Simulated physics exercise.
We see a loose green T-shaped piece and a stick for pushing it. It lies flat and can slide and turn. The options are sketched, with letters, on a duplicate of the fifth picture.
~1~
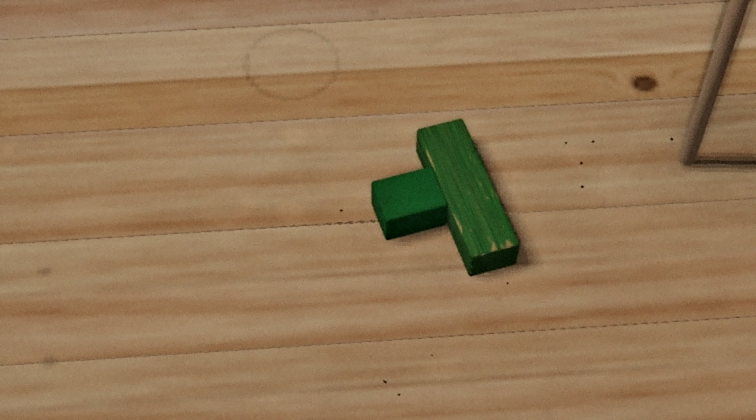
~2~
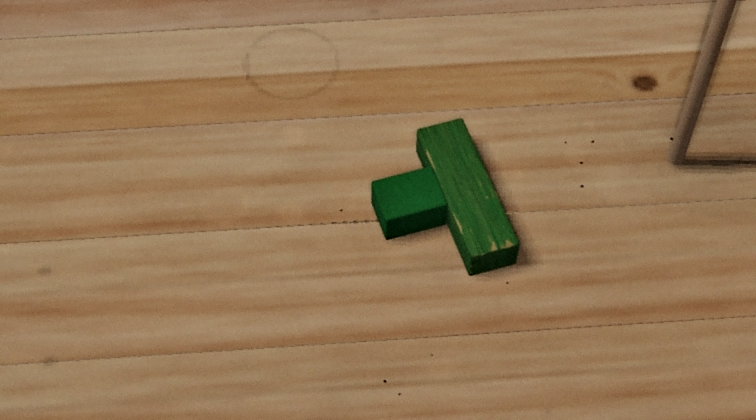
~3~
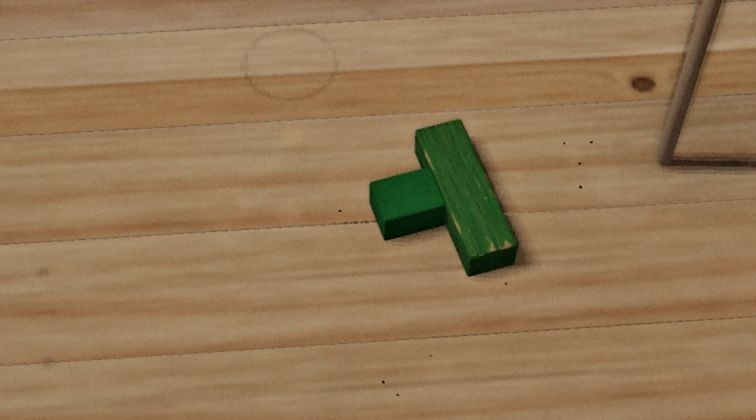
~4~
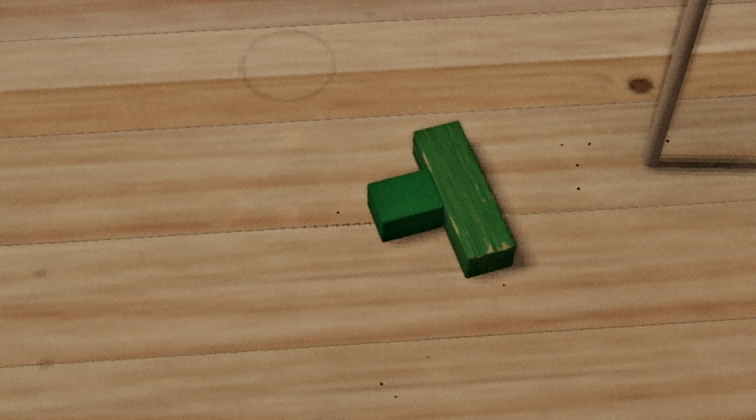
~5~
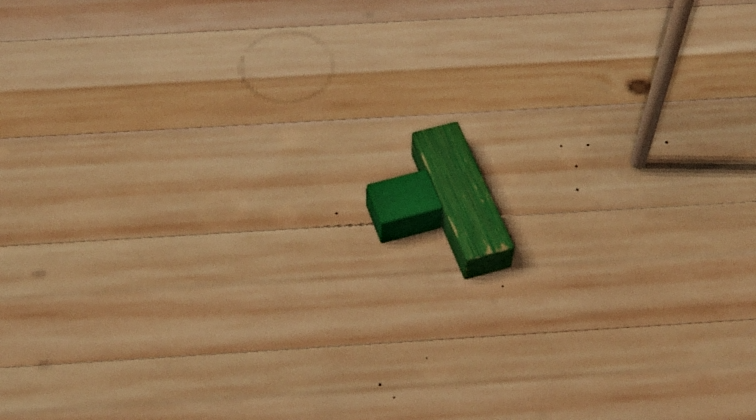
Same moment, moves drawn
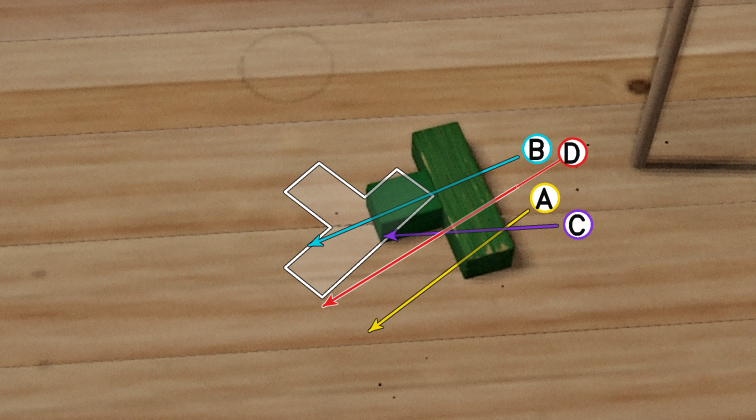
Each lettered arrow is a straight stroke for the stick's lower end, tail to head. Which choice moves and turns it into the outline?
Only D fits it in.
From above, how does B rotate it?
On that stroke, anticlockwise.
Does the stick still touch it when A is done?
No.
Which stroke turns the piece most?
B.
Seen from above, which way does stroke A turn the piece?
Clockwise.
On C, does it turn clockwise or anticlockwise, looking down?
It turns clockwise.
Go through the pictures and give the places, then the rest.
In the first picture, green T-shaped piece (467, 185).
In the second picture, green T-shaped piece (467, 184).
In the third picture, green T-shaped piece (466, 185).
In the fourth picture, green T-shaped piece (464, 187).
In the fifth picture, green T-shaped piece (463, 188).
On the marked copy, A from (528, 211) to (370, 331); B from (518, 157) to (309, 245); C from (557, 226) to (384, 236); D from (517, 186) to (323, 306).
Taking D. A third of the way, foot of the stick (450, 229), piece (419, 205).
Two thirds of the way, foot of the stick (379, 273), piece (370, 213).
When it is over, foot of the stick (323, 307), piece (361, 212); it fills the outline.
As for the rest, A leaves the piece out of the outline, at (421, 204); B leaves the piece out of the outline, at (385, 243); C leaves the piece out of the outline, at (376, 184).
